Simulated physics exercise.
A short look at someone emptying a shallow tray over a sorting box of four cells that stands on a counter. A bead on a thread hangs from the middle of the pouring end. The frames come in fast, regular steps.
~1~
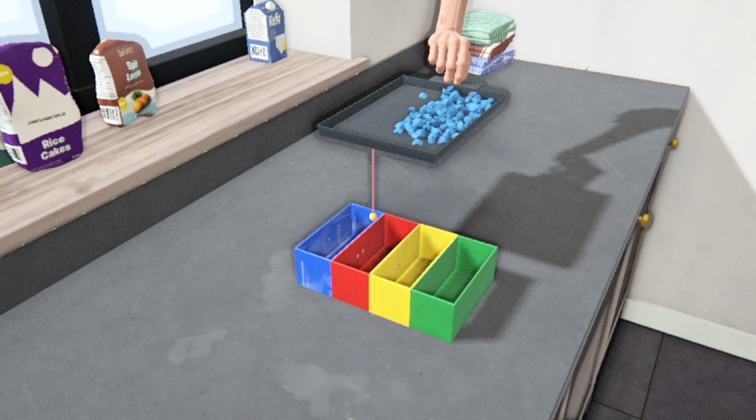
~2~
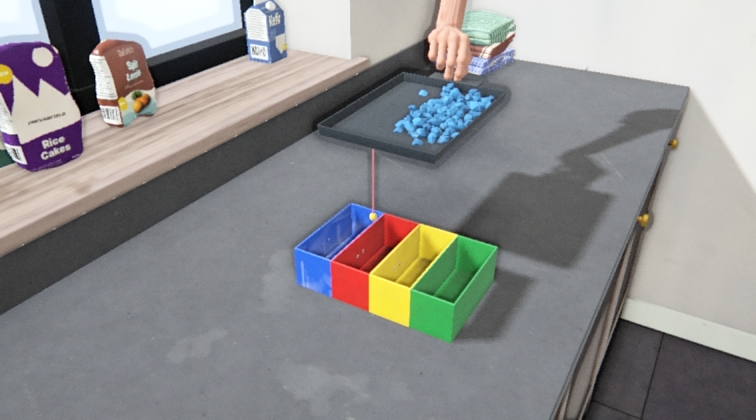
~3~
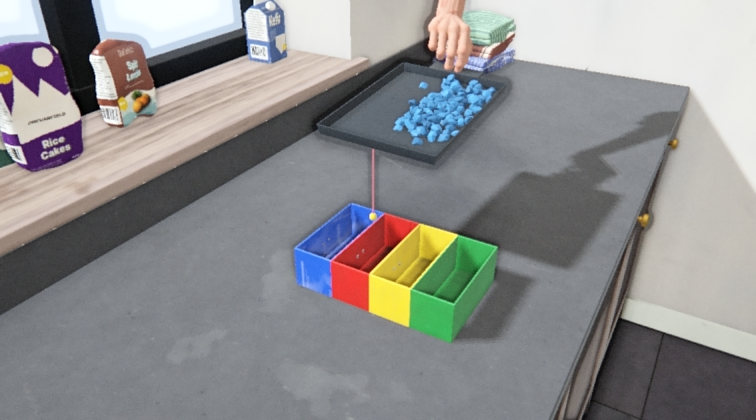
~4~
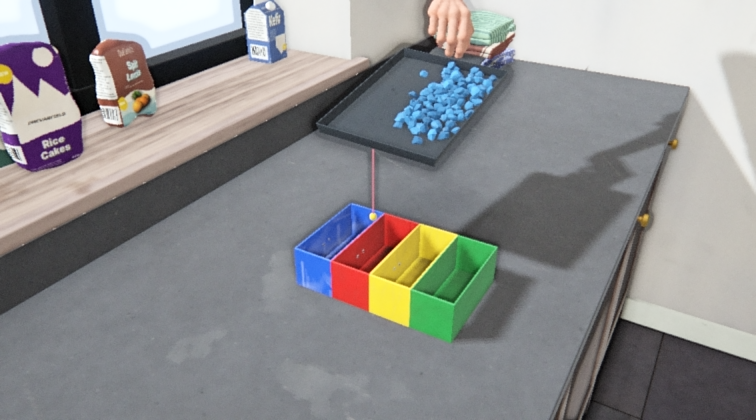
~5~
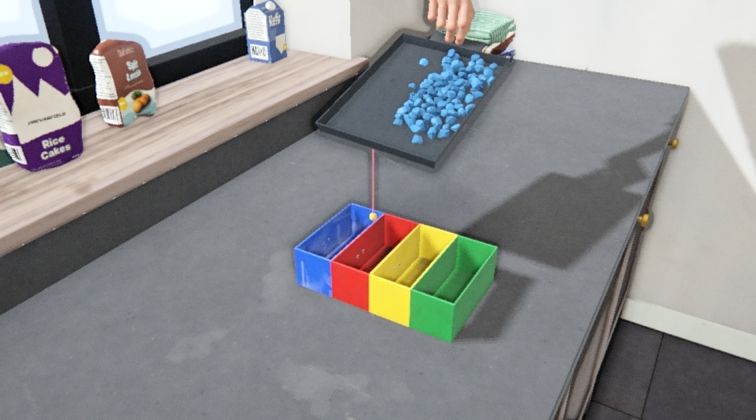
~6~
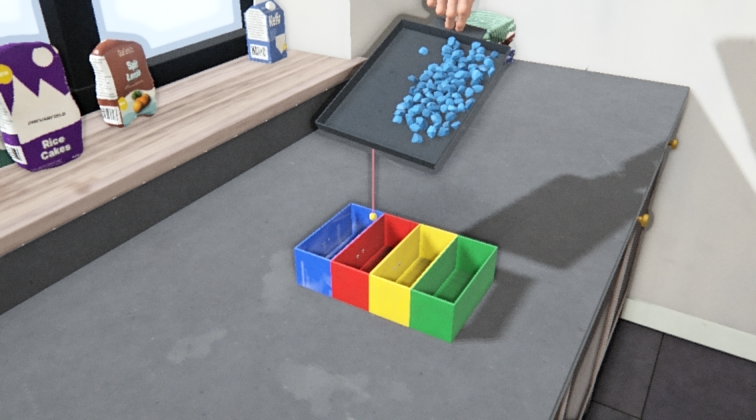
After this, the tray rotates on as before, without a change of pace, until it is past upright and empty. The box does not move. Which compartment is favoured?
The yellow cell gets the most.
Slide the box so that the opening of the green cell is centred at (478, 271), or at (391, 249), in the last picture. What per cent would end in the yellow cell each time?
In turn 30 and 10 in a hundred.
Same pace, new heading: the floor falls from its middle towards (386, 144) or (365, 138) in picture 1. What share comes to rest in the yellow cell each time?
In turn 30 and 0 in a hundred.
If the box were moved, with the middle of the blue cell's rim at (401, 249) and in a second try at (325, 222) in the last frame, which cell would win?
In turn: That blue cell; yellow.
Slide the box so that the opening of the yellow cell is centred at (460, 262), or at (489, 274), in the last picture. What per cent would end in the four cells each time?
In turn 90 and 70 in a hundred.
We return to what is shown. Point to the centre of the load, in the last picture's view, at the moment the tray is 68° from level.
Around (412, 145).
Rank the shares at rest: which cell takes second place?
It is the red cell.
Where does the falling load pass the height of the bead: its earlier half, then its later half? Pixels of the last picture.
First near (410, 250), later near (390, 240).
Just after the last frame, tray tipped steeply; the larger part on the tray; about a tenth falling or outside the box.
A moment on, tray tipped past a quarter turn; about a tenth on the tray; roughly a third in the yellow cell; roughly a third in the red cell; about a tenth in the green cell; about a tenth in the blue cell; about a tenth falling or outside the box.
Further on, tray tipped past a quarter turn; roughly half in the yellow cell; roughly a third in the red cell; about a tenth in the green cell; about a tenth in the blue cell; just a few falling or outside the box.
When it is over, tray tipped past a quarter turn; roughly half in the yellow cell; roughly a third in the red cell; about a tenth in the green cell; about a tenth in the blue cell; just a few outside the box.
